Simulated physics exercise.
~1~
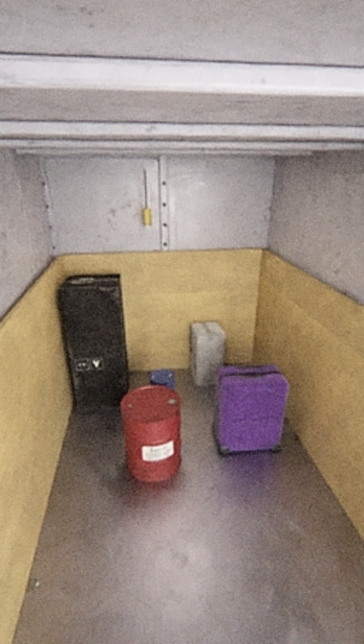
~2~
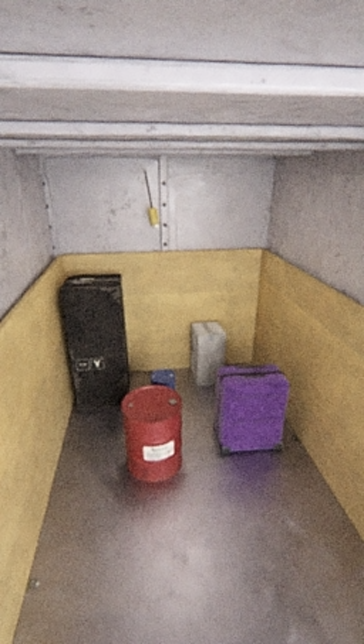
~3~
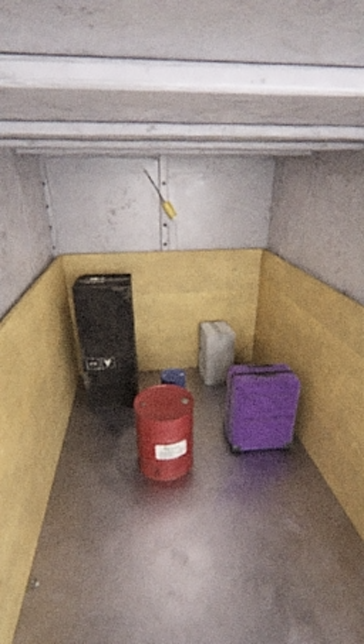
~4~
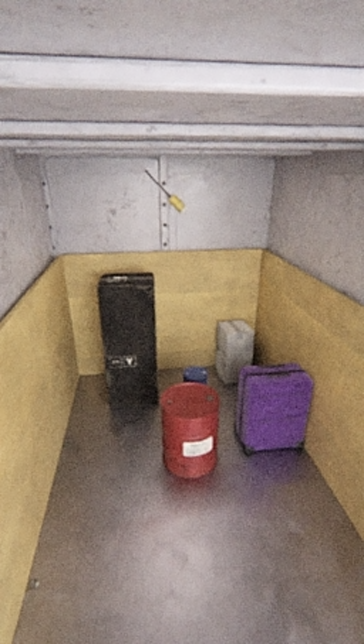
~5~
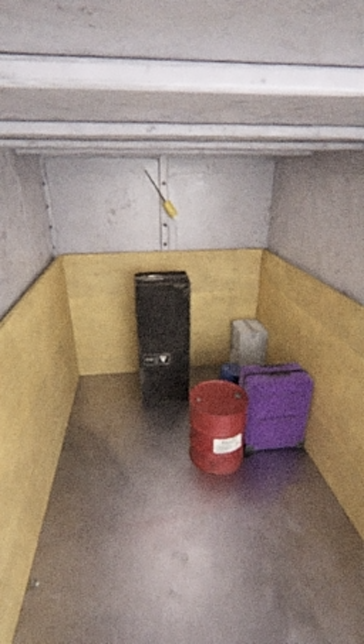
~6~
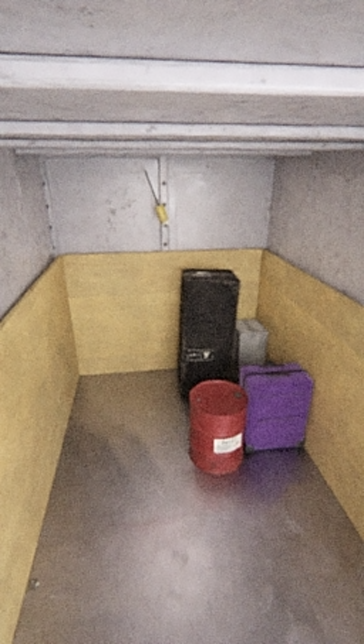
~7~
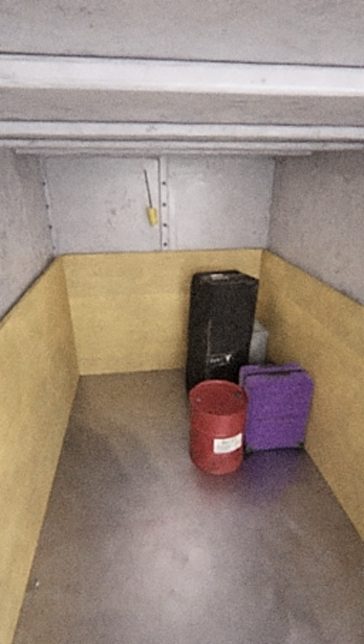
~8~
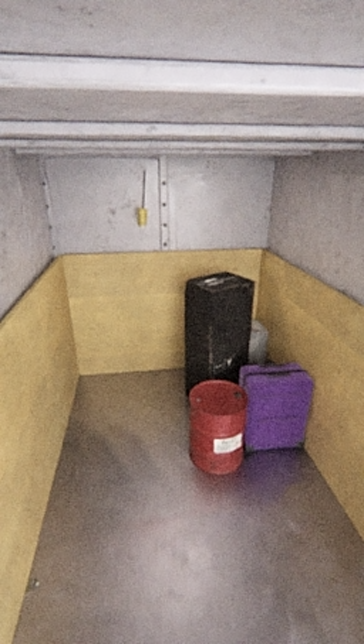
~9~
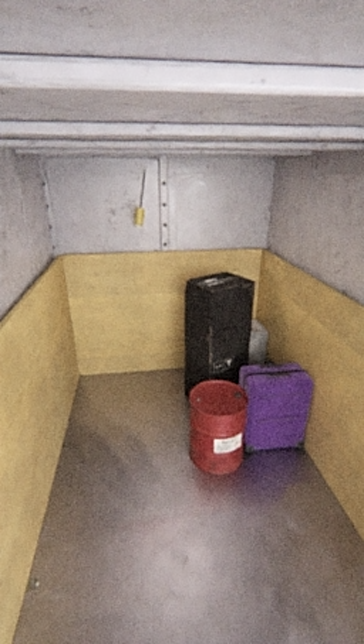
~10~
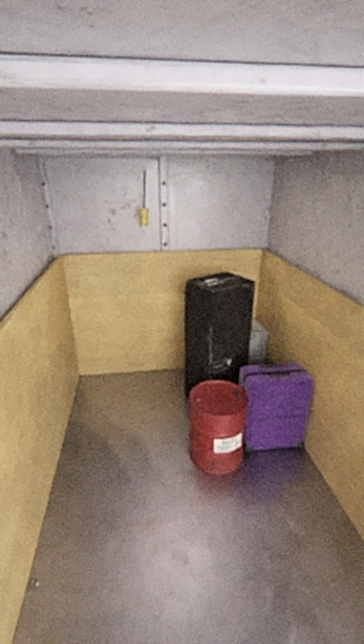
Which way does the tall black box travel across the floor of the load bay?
It slides to the right, from near the left wall to a spot behind the red drum.
